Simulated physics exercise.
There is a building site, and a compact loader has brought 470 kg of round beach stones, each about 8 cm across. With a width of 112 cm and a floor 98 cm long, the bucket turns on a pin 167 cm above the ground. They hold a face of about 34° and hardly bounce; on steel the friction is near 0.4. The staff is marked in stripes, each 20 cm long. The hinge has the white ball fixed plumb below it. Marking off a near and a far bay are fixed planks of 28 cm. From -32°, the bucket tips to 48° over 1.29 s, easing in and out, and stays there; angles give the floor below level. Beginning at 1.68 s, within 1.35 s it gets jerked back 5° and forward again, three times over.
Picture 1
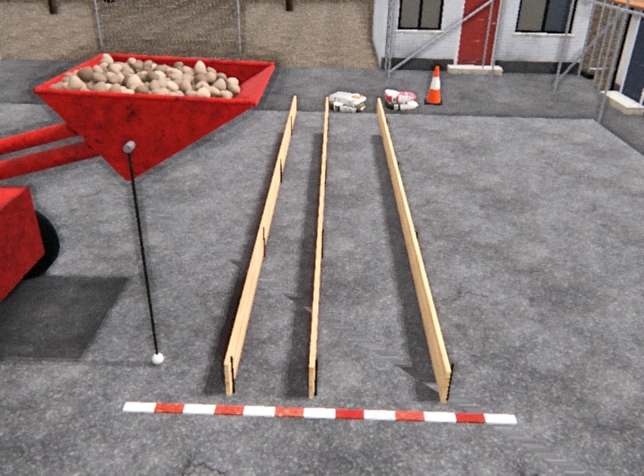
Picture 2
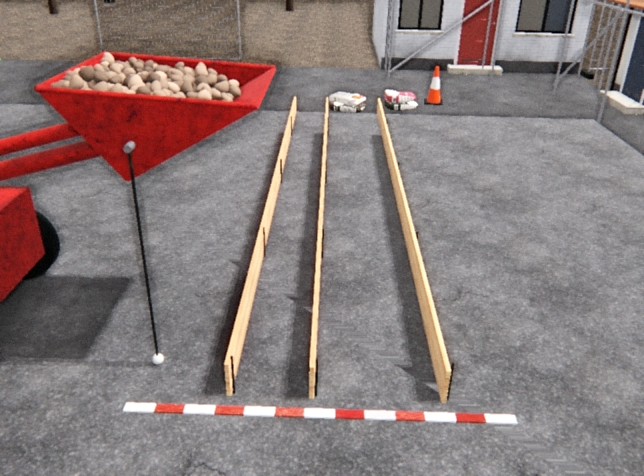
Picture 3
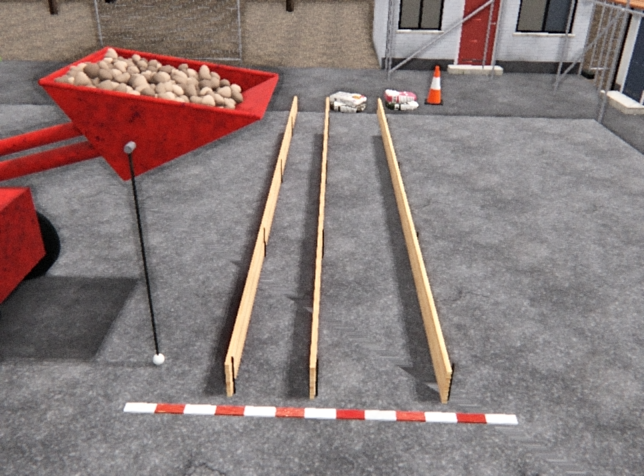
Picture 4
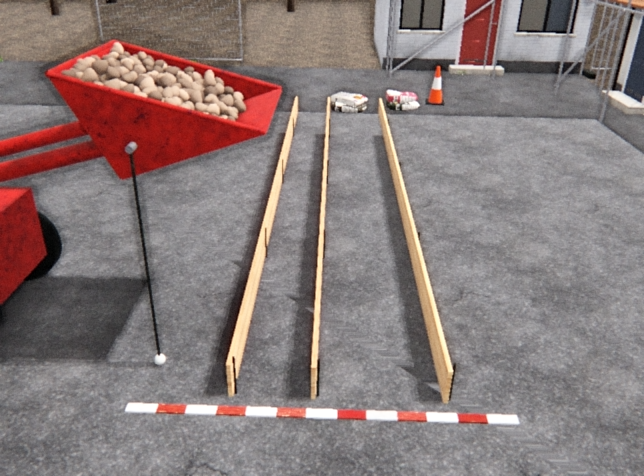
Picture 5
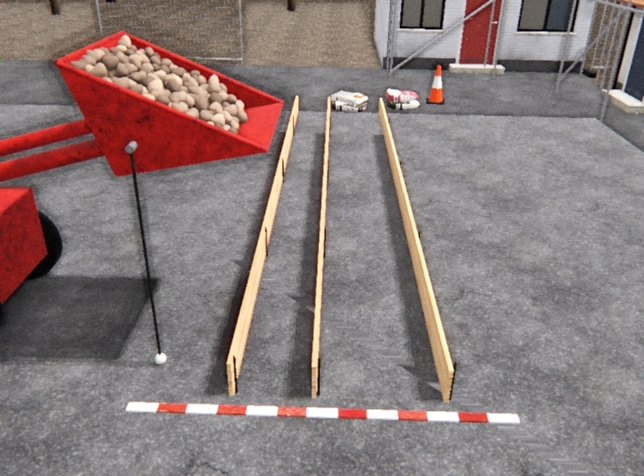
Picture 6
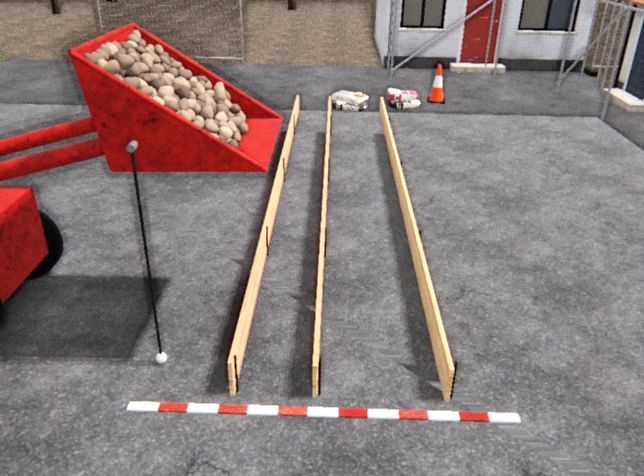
The clip opens on a paved yard where a red loader bucket, heaped with rounded stones, sits at the left beside three long wooden boards and a red-and-white striped strip. The bucket tilts slightly, then more steeply, its right side lowering while the stones remain piled inside.
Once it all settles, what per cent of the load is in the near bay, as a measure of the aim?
Roughly 90 per cent is there once it settles.
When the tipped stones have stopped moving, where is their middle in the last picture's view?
Their middle lands near (289, 307).
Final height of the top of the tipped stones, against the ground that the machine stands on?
The top ends up around 42 cm above the machine's ground.
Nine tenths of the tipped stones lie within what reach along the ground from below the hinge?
Roughly 120 cm.
A little later the floor is at 36°; 96 % in the bucket, 4 % in the near bay; the foremost stones are at (262, 212).
Then the floor is at 48°; 24 % in the bucket, 8 % short of the bays, 68 % in the near bay; the foremost stones are at (312, 306).
Later still the floor is at 48°; 0 % in the bucket, 89 % in the near bay, 10 % in the far bay; the foremost stones are at (420, 300).
In the end the floor is at 48°; 0 % in the bucket, 89 % in the near bay, 10 % in the far bay; the foremost stones are at (420, 300).
